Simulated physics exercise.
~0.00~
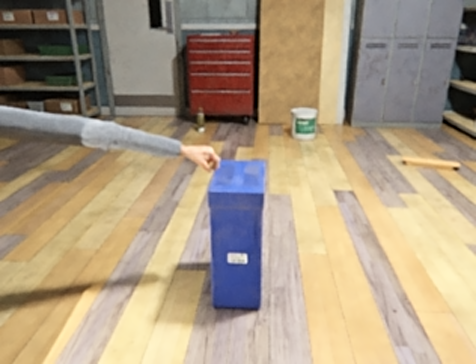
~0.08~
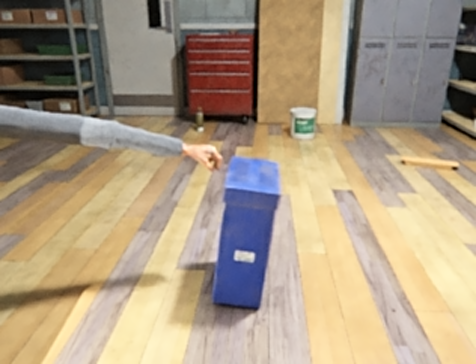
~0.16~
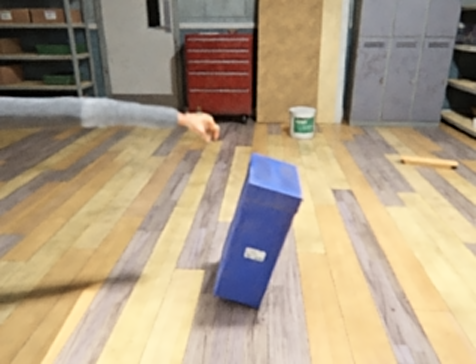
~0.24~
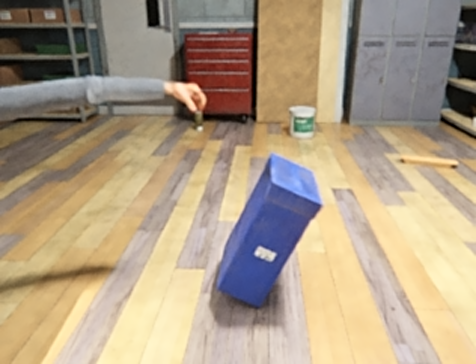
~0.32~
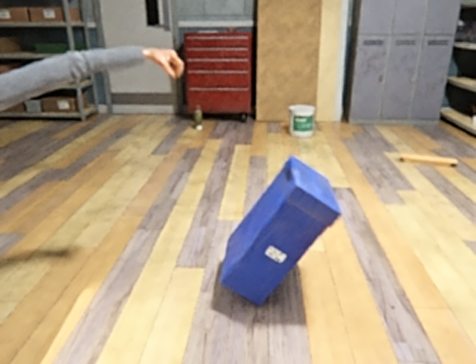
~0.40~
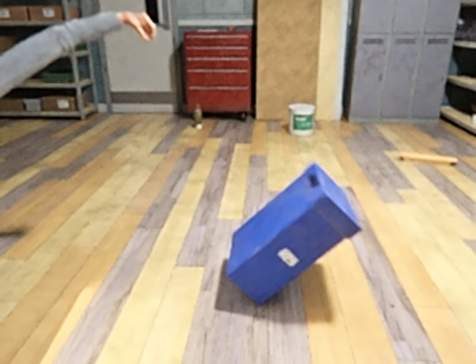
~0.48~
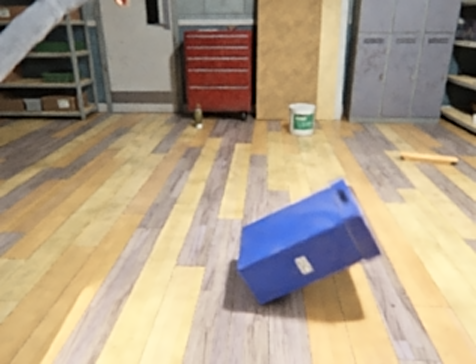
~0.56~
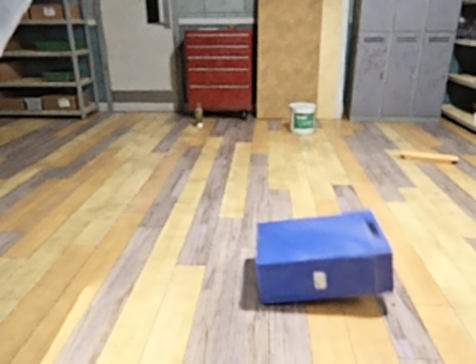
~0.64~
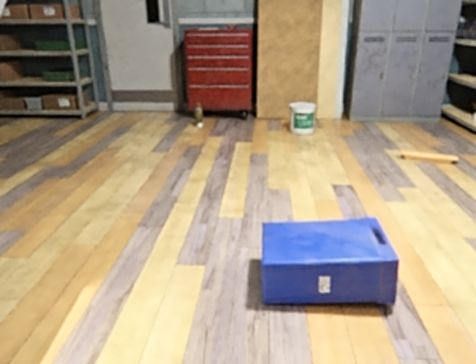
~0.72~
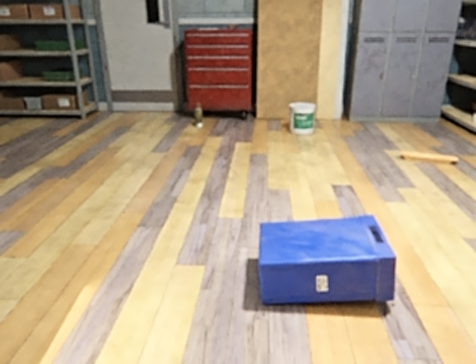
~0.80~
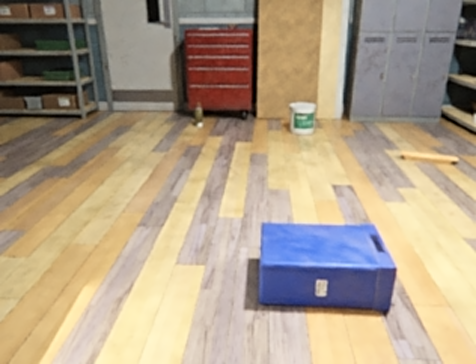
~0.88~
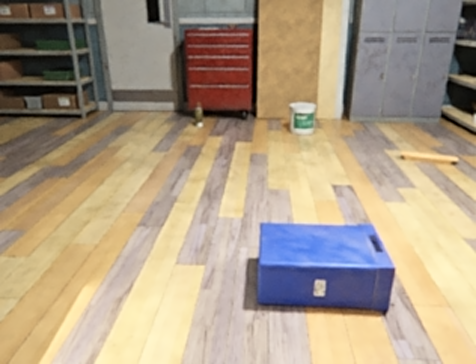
We see a hand beside a tall blue tote standing upright on a wood plank floor. The hand draws back and leaves the view to the left as the tote tips steadily to the right, falls over, and ends lying still on its side.
